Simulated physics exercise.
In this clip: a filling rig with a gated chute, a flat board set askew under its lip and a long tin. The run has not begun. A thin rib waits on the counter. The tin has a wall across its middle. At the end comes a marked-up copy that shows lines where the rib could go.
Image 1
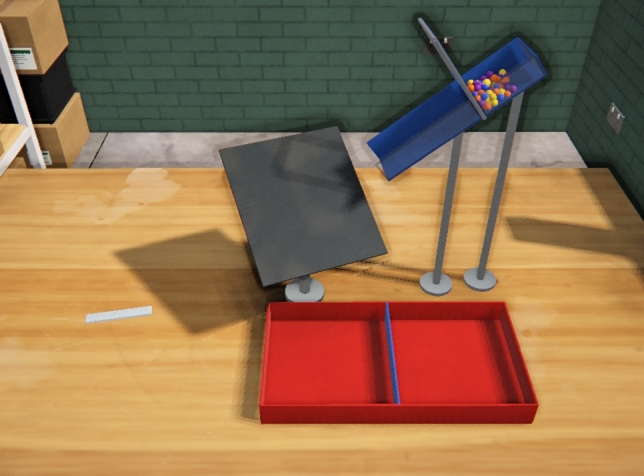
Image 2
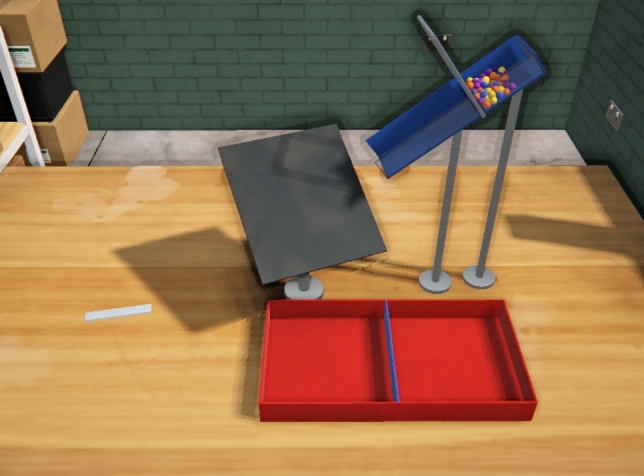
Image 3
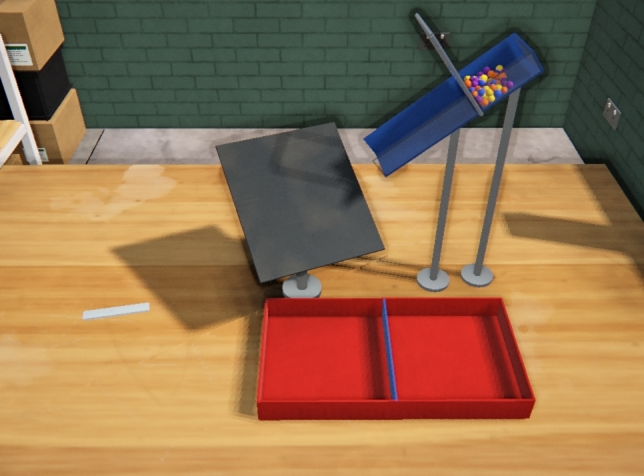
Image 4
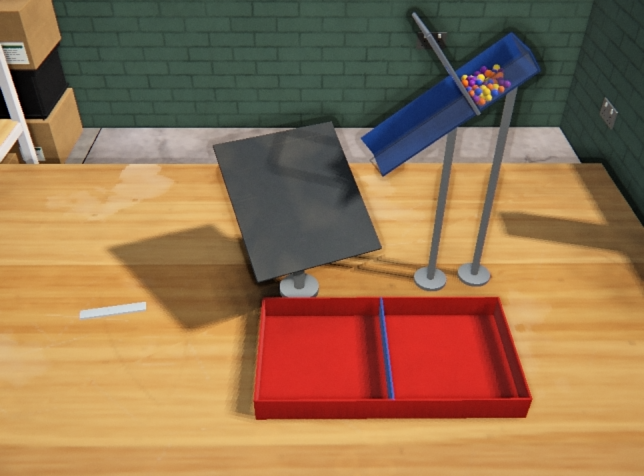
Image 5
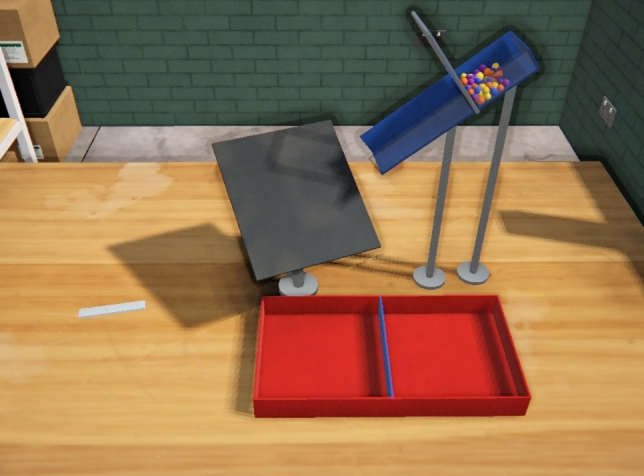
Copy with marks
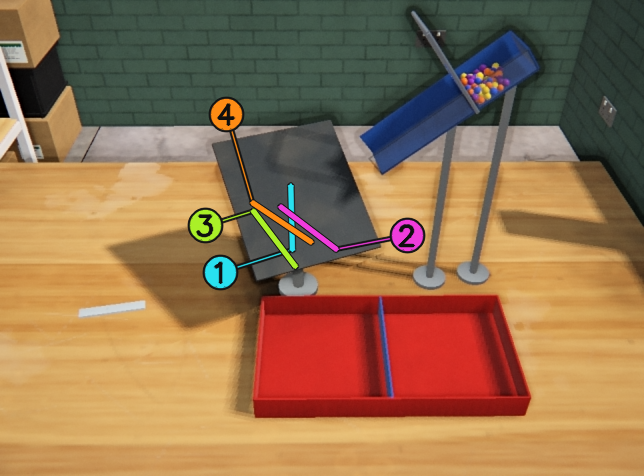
A red tin with a blue dividing wall sits at the front of a wooden counter, seen from above and in front, with a dark green brick wall behind. A tilted dark grey board stands behind it, a sloping blue chute holds colourful beads behind a gate at upper right, and a pale strip lies at left. Nothing on the counter moves; only the view shifts very slightly.
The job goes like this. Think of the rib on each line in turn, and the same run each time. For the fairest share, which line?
The best line is 2.
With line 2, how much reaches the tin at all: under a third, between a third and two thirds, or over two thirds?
Line 2 gives over two thirds.
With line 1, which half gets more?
The left half.
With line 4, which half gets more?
More lands on the left.
On the marked copy, line 1 from (290, 185) to (292, 249); line 2 from (280, 206) to (336, 249); line 3 from (253, 211) to (295, 266); line 4 from (252, 202) to (311, 242).
With 1, of what is caught, all in the left half, none in the right.
With 2, of what is caught, about half in the left half, about half in the right.
With 3, of what is caught, all in the left half, none in the right.
With 4, of what is caught, nearly all in the left half, a small part in the right.
